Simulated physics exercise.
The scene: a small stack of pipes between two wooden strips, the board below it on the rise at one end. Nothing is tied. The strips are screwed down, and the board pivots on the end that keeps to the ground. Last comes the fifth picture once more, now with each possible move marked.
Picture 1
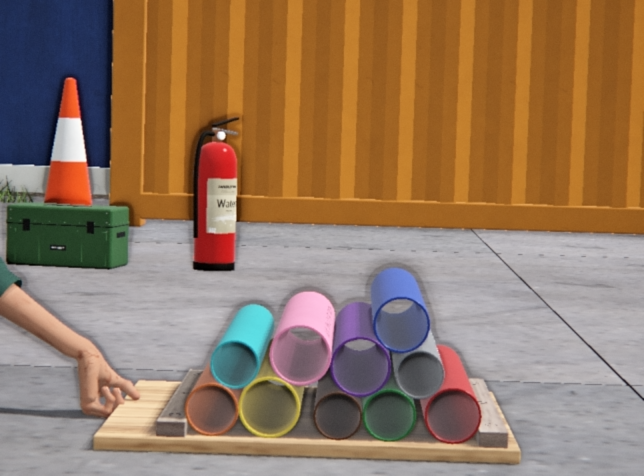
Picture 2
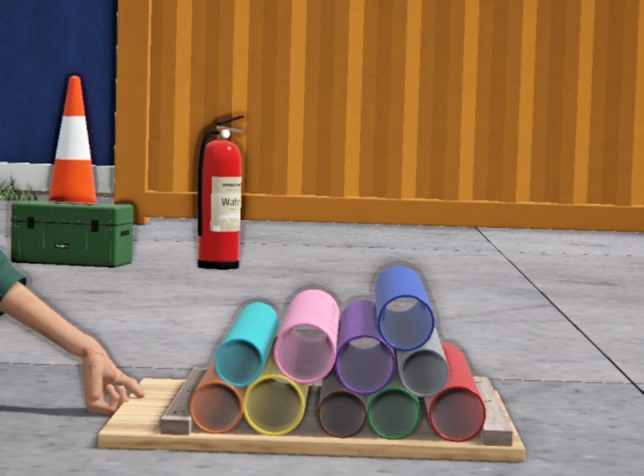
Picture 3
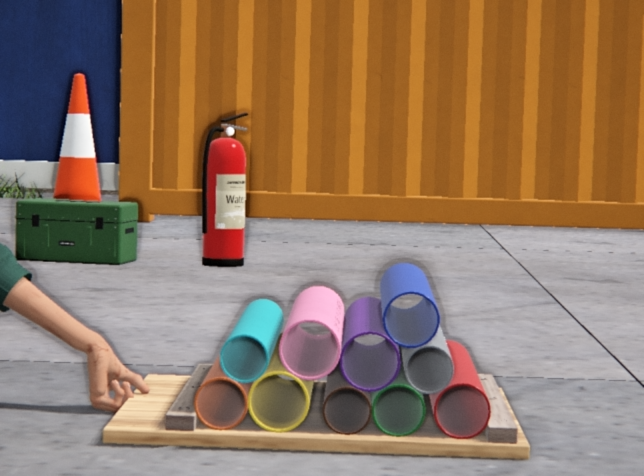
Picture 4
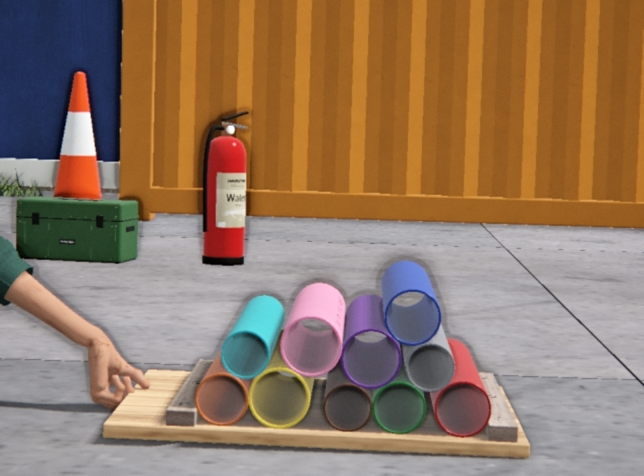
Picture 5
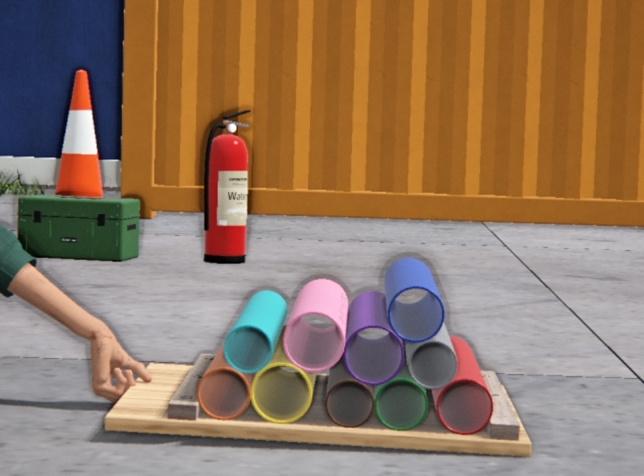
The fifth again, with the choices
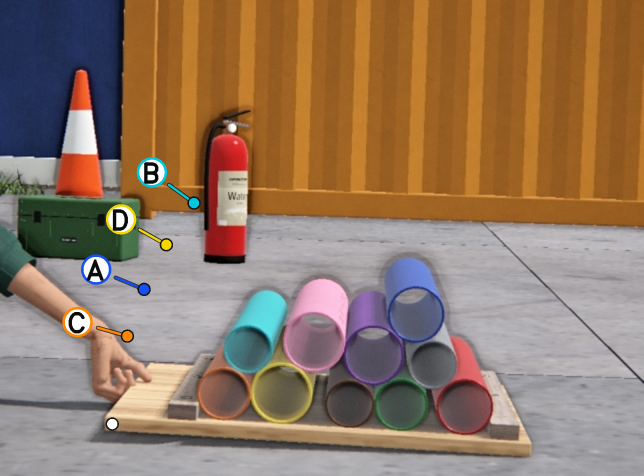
The video shows a hand at the left end of a wooden board on a paved surface, raising that end slightly while the colourful pipes stacked between two strips stay in place, with the view shifting a little.
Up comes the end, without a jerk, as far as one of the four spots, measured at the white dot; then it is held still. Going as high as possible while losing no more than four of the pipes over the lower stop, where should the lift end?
It can be raised to B.
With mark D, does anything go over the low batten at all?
Yes.
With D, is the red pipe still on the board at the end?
Yes, with D.
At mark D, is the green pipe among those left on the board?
The green pipe: Yes.
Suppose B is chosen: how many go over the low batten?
It comes to four.
On the marked copy, A at (144, 289); B at (194, 203); C at (127, 336); D at (167, 245); the white dot at (112, 424).
With B. Early on, board at 19°.
Further on, board at 34°.
At the end, board at 34°, four over the low batten (purple, pink, grey, blue).
As for the rest, A four over the low batten (purple, pink, grey, blue); C none over the low batten; D four over the low batten (purple, pink, grey, blue).
